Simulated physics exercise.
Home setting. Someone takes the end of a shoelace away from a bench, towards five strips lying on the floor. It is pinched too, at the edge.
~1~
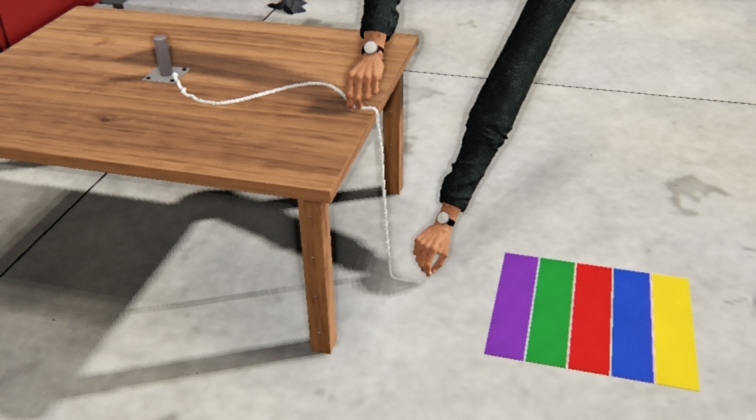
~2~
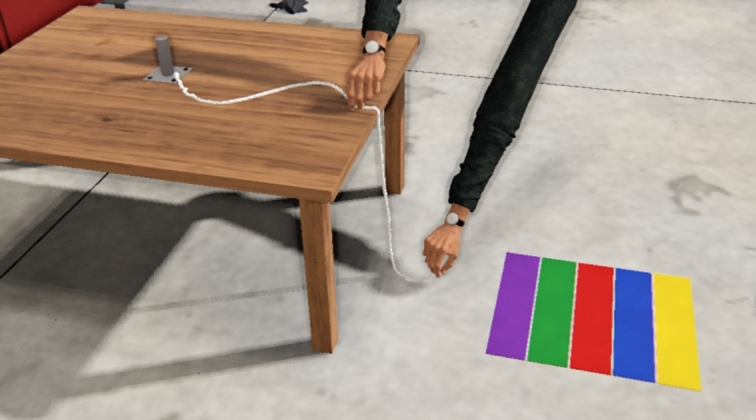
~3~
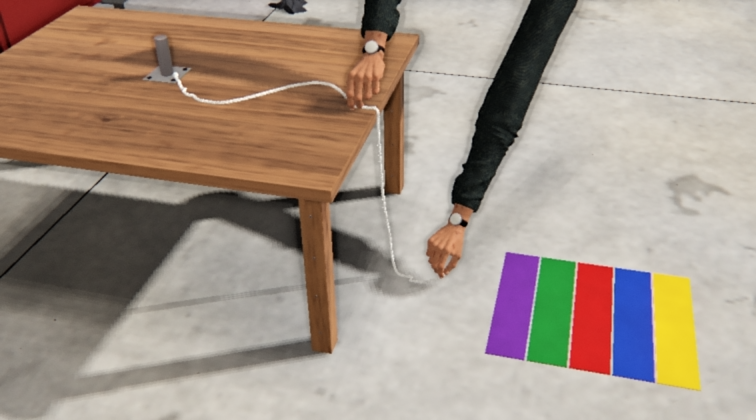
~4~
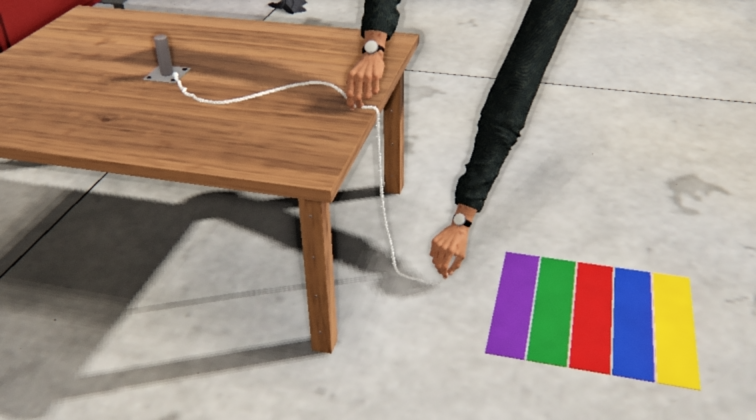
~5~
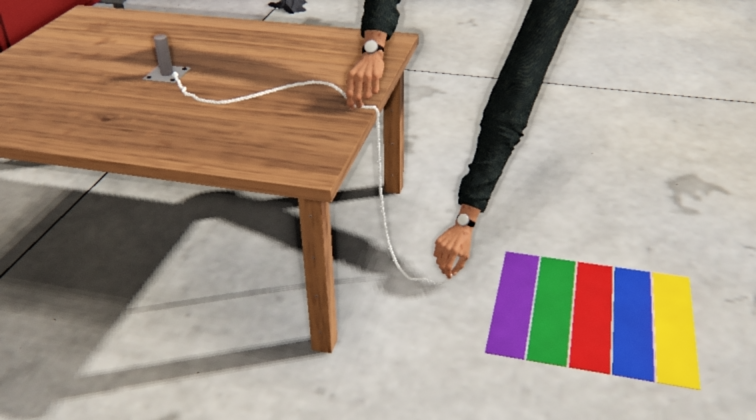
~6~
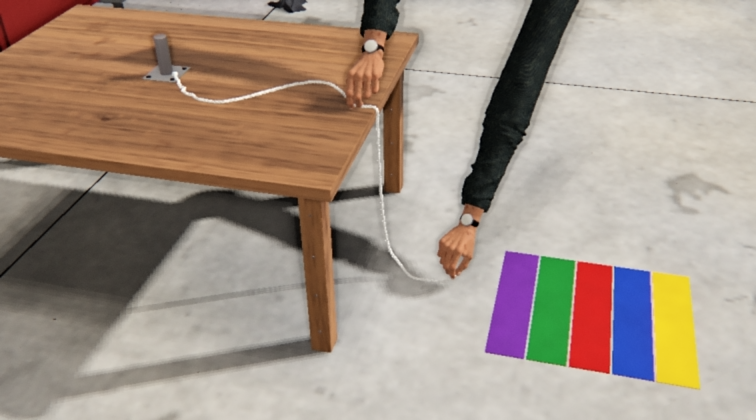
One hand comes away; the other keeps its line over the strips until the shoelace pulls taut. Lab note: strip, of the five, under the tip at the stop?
Blue.
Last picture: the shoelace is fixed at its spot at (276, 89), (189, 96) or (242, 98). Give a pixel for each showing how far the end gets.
It would sit near (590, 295) the first time, (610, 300) the second and (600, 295) the third.
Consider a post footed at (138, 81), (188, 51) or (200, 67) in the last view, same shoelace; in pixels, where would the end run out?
Per try, approx.: (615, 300); (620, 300); (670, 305).
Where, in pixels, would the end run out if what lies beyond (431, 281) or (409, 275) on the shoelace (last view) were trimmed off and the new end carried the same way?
Roughly (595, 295), then roughly (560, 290).
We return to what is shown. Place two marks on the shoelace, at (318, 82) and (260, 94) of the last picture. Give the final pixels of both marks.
First: (354, 101). Second: (296, 92).
Early on, end near (576, 293); over red.
Midway, end near (615, 299); over blue.
At the end of the slack, end near (638, 302); over blue. The end stops over the blue strip.
